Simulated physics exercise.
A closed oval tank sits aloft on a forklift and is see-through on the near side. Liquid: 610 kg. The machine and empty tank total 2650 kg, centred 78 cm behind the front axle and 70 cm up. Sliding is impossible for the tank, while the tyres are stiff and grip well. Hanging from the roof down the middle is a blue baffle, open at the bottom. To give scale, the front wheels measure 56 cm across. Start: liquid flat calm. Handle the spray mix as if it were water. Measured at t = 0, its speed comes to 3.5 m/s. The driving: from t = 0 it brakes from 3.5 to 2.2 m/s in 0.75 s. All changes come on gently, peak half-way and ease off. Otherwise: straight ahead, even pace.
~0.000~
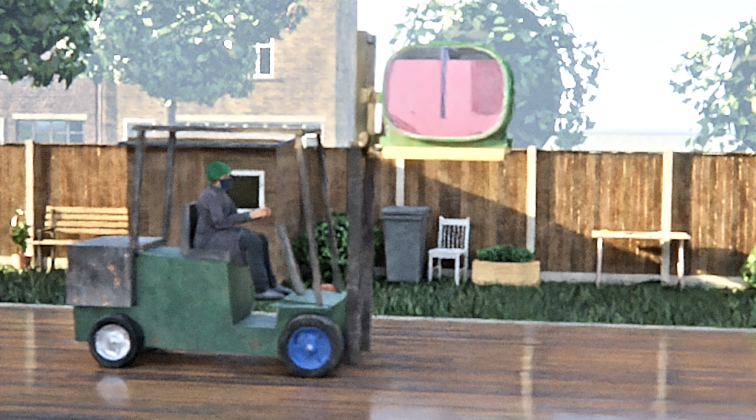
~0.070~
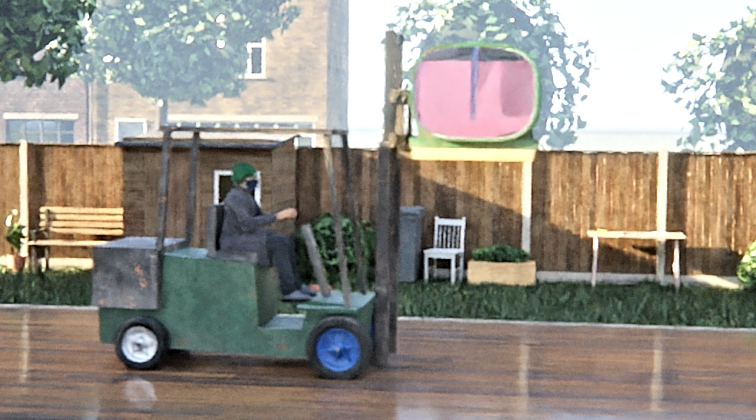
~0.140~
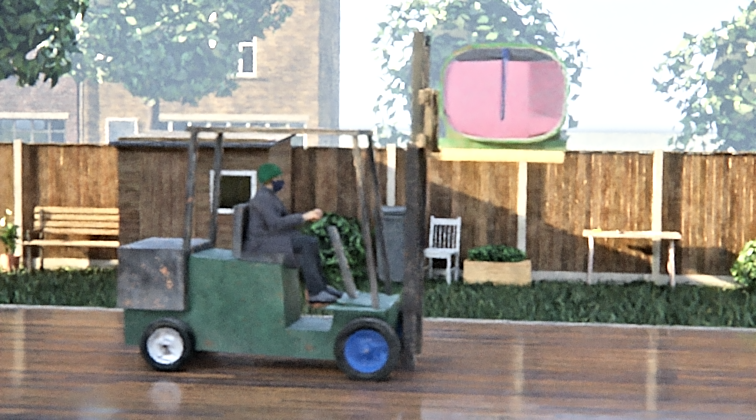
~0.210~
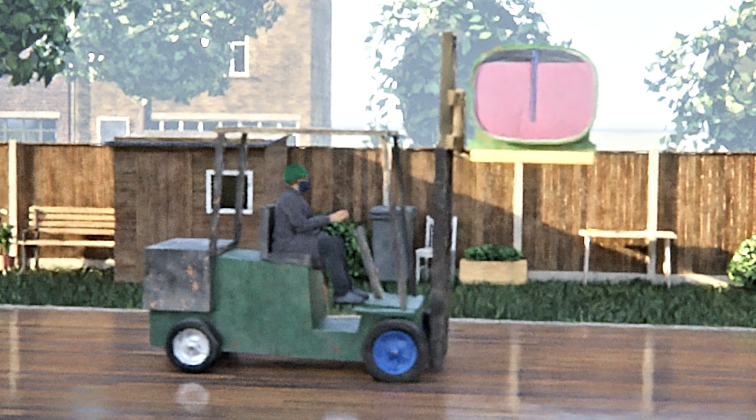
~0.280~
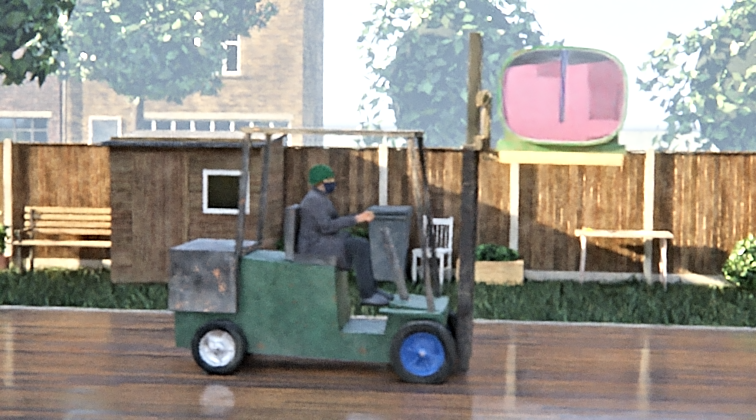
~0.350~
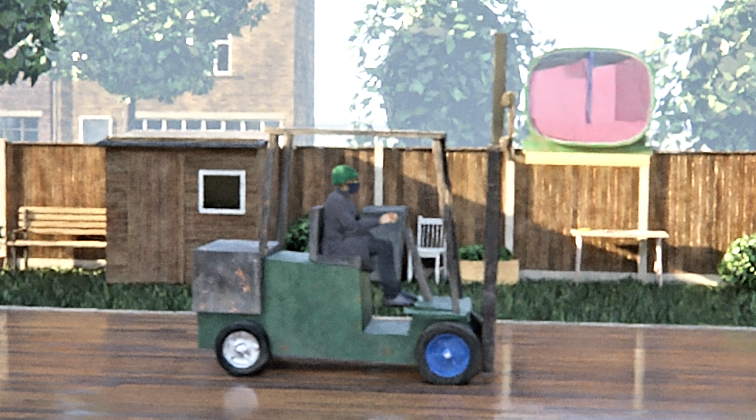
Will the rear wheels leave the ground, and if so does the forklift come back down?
By the end it is still grounded throughout.
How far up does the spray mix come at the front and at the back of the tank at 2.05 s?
Front: 60 cm; back: 64 cm.
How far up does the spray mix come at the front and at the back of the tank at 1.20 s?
Around 64 cm toward the front, with 58 cm behind.
By 0.40 s the lean is 0°, wheels down; the liquid stands 55 cm at the back and 68 cm at the front.
By 1.20 s the lean is 0°, wheels down; the liquid stands 59 cm at the back and 64 cm at the front.
By 2.05 s the lean is 0°, wheels down; the liquid stands 64 cm at the back and 60 cm at the front.
By 3.73 s no wheel has left the ground; at worst the lighter axle bore 1 per cent of the weight.
